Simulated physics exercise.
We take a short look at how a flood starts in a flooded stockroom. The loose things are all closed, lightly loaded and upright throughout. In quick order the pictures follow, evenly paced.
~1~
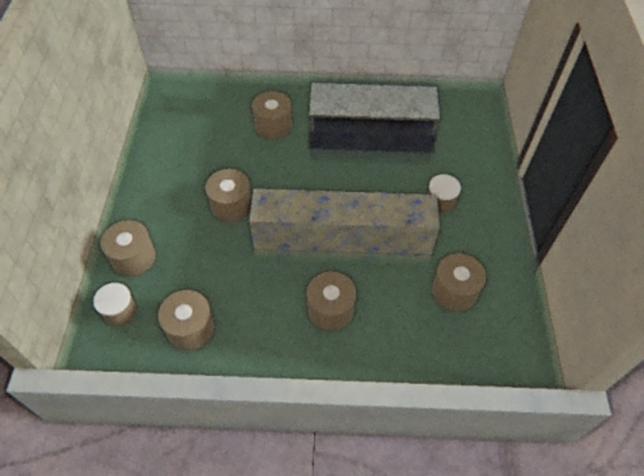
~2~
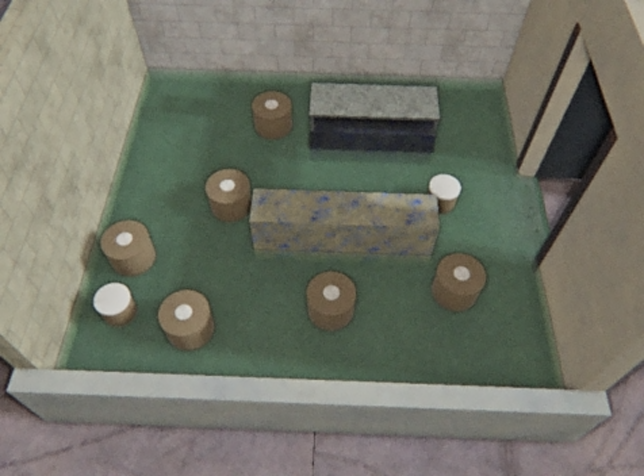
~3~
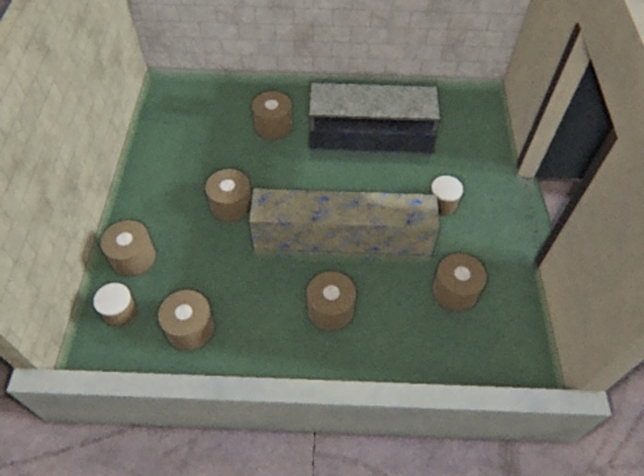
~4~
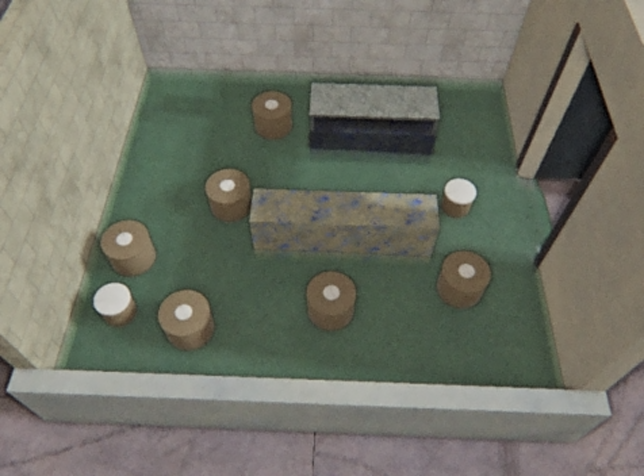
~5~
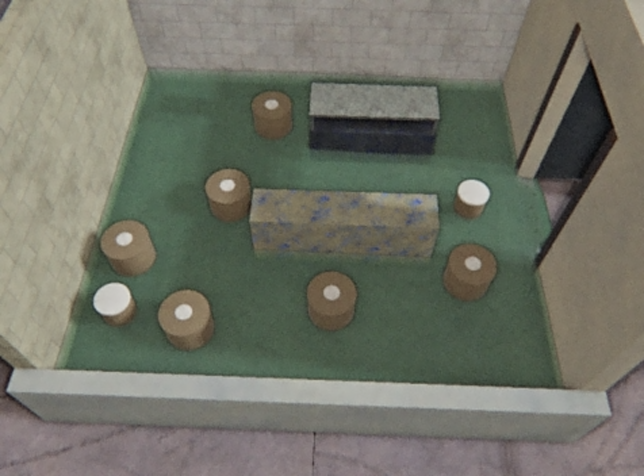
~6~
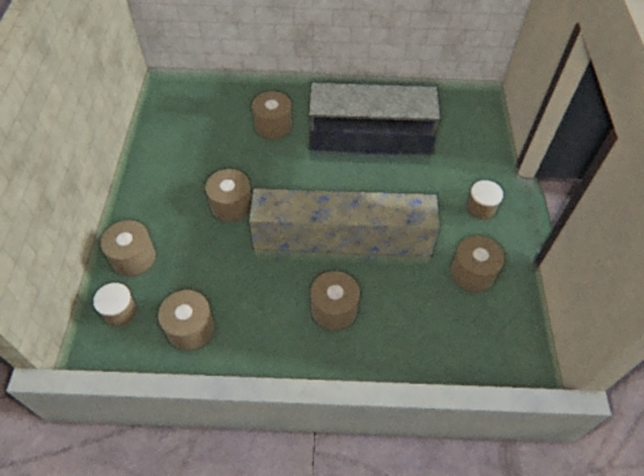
A white-topped pail near the long speckled block sits still on the green floor among brown tubs as the dark door at right slides open. The pail then drifts right toward the doorway, and the tub below it follows, moving right and slightly upward, while the others stay nearly still.
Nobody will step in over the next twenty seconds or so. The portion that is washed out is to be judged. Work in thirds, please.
That would be one to two thirds.
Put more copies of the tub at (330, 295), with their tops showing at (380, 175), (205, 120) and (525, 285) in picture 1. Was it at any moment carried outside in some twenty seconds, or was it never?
As listed: Out, kept in, through.
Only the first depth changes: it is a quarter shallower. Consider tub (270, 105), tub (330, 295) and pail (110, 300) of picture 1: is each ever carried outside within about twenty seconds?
In the order given: Never lost, lost and never lost.
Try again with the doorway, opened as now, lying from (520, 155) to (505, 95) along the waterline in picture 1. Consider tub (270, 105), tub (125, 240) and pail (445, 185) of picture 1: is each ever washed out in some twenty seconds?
Result, in listed order: Exited / retained / exited.
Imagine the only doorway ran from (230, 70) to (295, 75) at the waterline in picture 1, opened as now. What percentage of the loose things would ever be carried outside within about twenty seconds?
Near 20 percent.
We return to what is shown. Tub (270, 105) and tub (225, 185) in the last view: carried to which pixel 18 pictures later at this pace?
Roughly (281, 130) and (341, 188).
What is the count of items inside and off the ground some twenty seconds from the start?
I make it 4.
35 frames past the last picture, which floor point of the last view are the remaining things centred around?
The average sits close to (261, 278).
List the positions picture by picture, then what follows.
In the first picture, a pail at (445, 186), afloat; a tub at (462, 274) floats; 0 of 8 have shifted.
In the second picture, a pail at (445, 186), afloat; a tub at (462, 274), afloat; 0 of 8 have shifted.
In the third picture, a pail at (448, 188), afloat; a tub at (462, 274), afloat; 0 of 8 have shifted.
In the fourth picture, a pail at (461, 191) floats, close to its start; a tub at (467, 271), afloat, close to its start; 2 of 8 have shifted.
In the fifth picture, a pail at (474, 192), afloat, close to its start; a tub at (473, 264) floats, close to its start; 2 of 8 have shifted.
In the sixth picture, a pail at (487, 193) floats, a stride from its start; a tub at (481, 255), afloat, a stride from its start; 2 of 8 have shifted.
A moment on, 1 of 8 are out; 7 afloat.
Next, 2 of 8 are out; 6 afloat.
Later, 4 of 8 are out; 4 afloat.
In the end, 4 of 8 are out; 4 afloat.
